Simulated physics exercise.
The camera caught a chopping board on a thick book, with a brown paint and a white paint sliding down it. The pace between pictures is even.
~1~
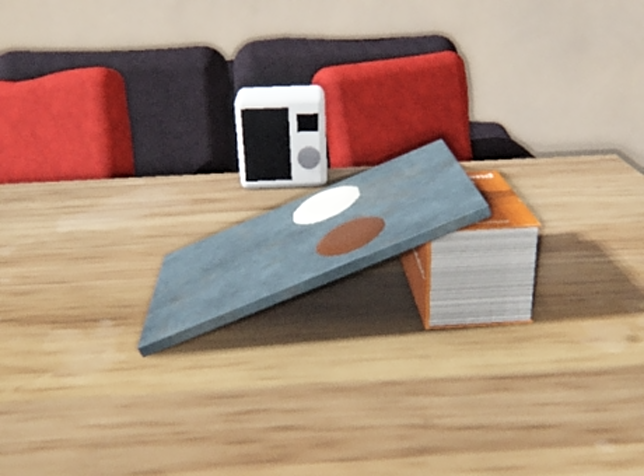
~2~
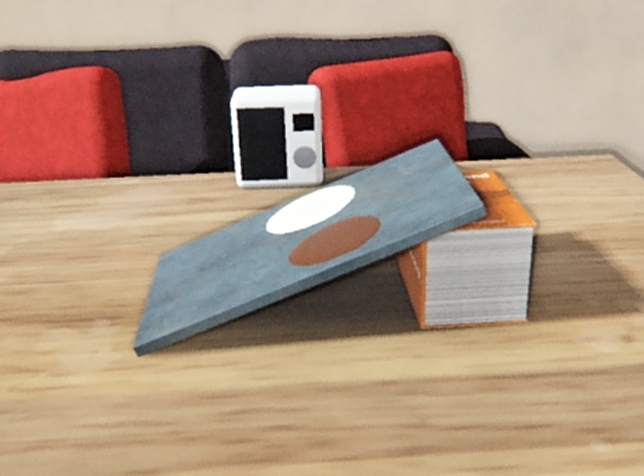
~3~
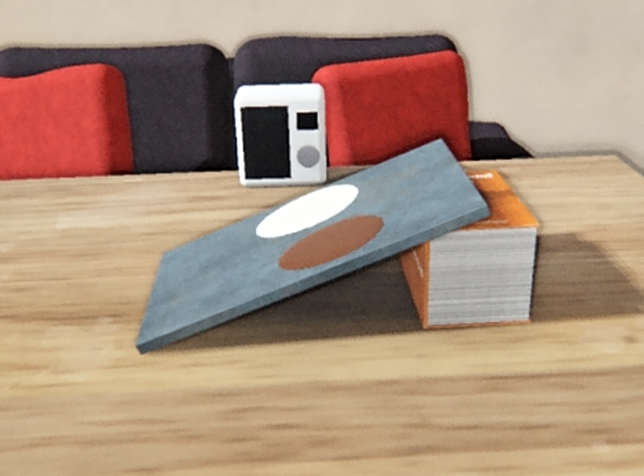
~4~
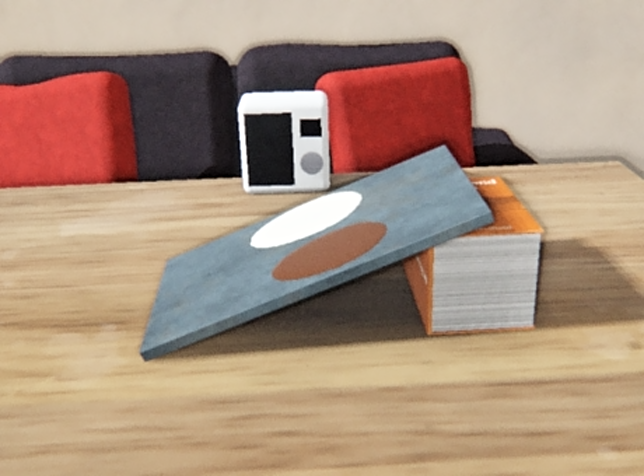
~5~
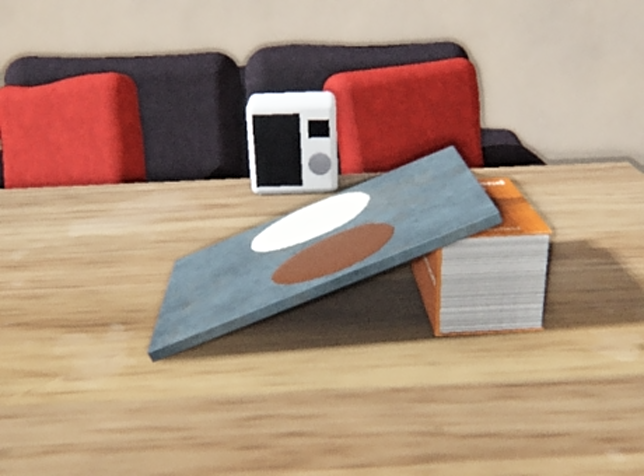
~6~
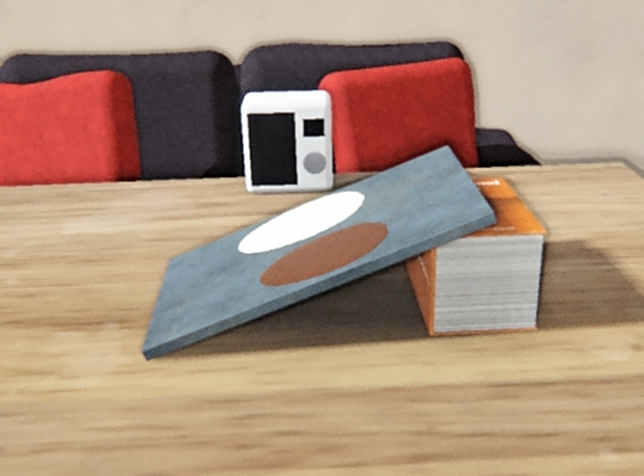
White and brown paint patches spread and slide down a tilted board leaning on a thick book.
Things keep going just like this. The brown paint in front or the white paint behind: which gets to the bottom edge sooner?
The rear one wins.
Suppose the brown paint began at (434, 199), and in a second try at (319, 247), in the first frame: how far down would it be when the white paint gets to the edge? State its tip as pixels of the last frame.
First try near (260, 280), second try near (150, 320).
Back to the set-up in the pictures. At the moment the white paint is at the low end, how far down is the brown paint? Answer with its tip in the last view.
I'd put the front somewhere near (185, 308).
Shortly, the brown paint is three quarters of the way down; the white paint is close to the edge.
At the finish, the brown paint is close to the edge; the white paint is at the low edge.
